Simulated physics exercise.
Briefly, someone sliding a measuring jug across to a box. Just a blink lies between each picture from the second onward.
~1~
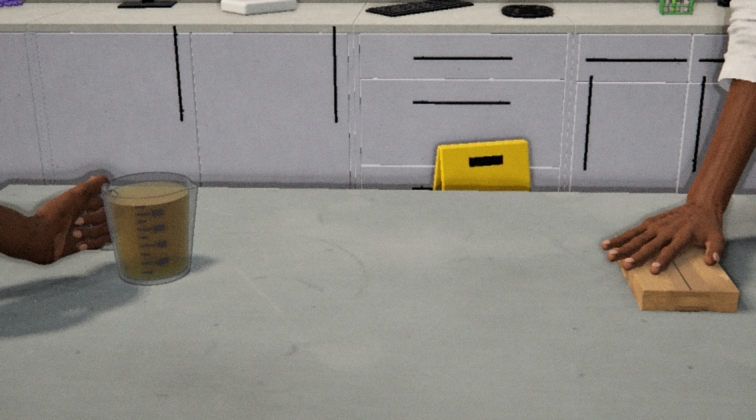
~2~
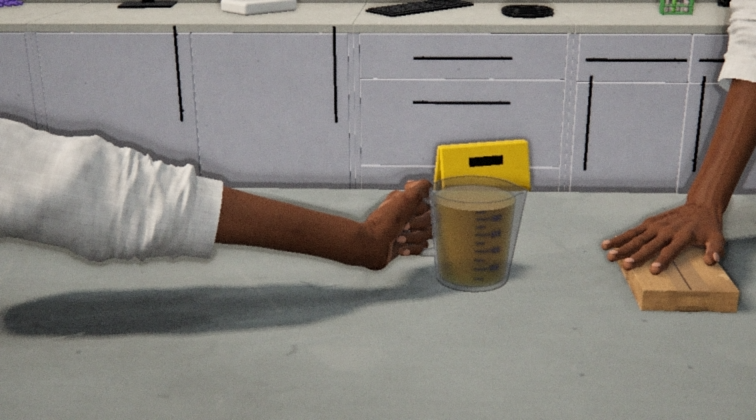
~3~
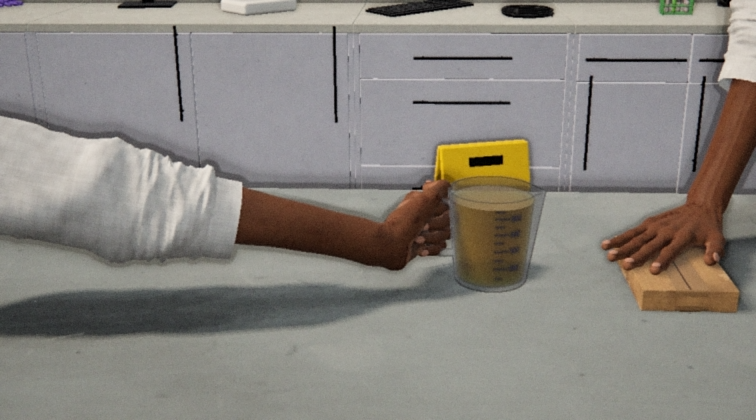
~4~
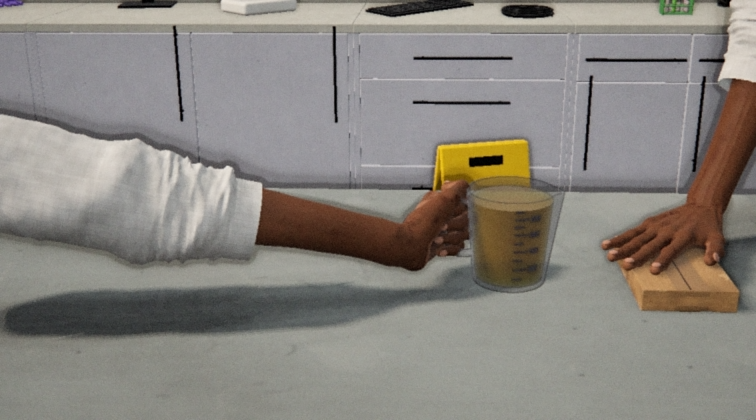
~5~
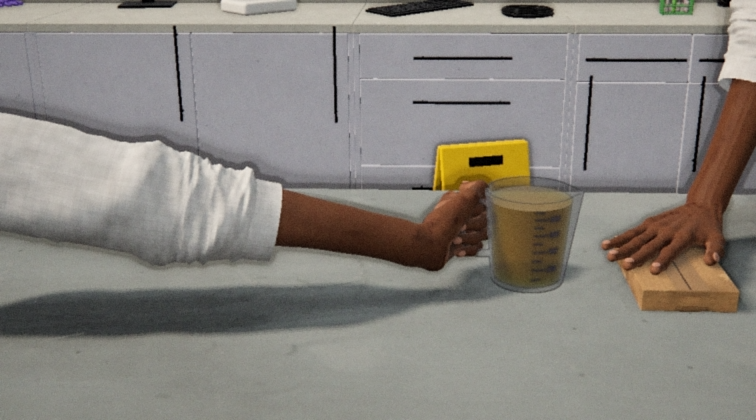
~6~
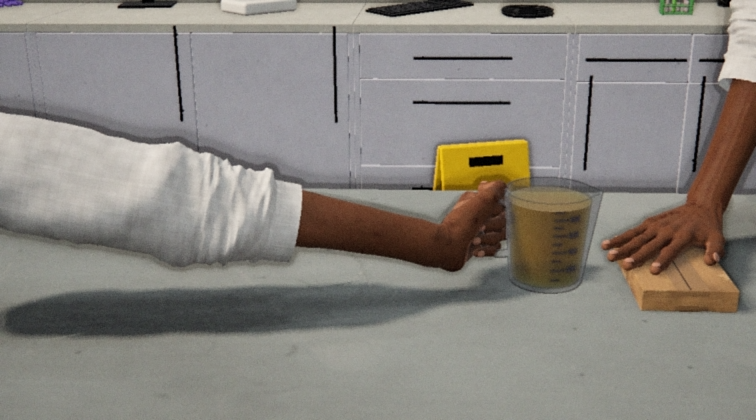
A hand sliding a nearly full measuring jug rightward across a grey table while another hand rests on a wooden box.
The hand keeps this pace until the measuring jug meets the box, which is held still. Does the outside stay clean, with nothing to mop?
I expect the outside will get wet.
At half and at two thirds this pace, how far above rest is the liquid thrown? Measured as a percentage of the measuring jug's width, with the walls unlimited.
Roughly 10 and 15 percent.
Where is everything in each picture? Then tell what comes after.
In the first picture, at rest; measuring jug (151, 227) nearly full; box (672, 272).
In the second picture, under way; measuring jug nearly full, surface at (474, 198).
In the third picture, on by 20 px; measuring jug (492, 232) nearly full.
In the fourth picture, on by 20 px; measuring jug nearly full, surface at (512, 198).
In the fifth picture, on by 20 px; measuring jug (529, 233) nearly full.
In the sixth picture, on by 20 px; measuring jug nearly full, surface at (550, 199); box (672, 272).
Shortly, the measuring jug meets the box.
Then, the apple juice surges up the wall; it has lost some.
At the finish, the measuring jug stands at the box; it has lost some.
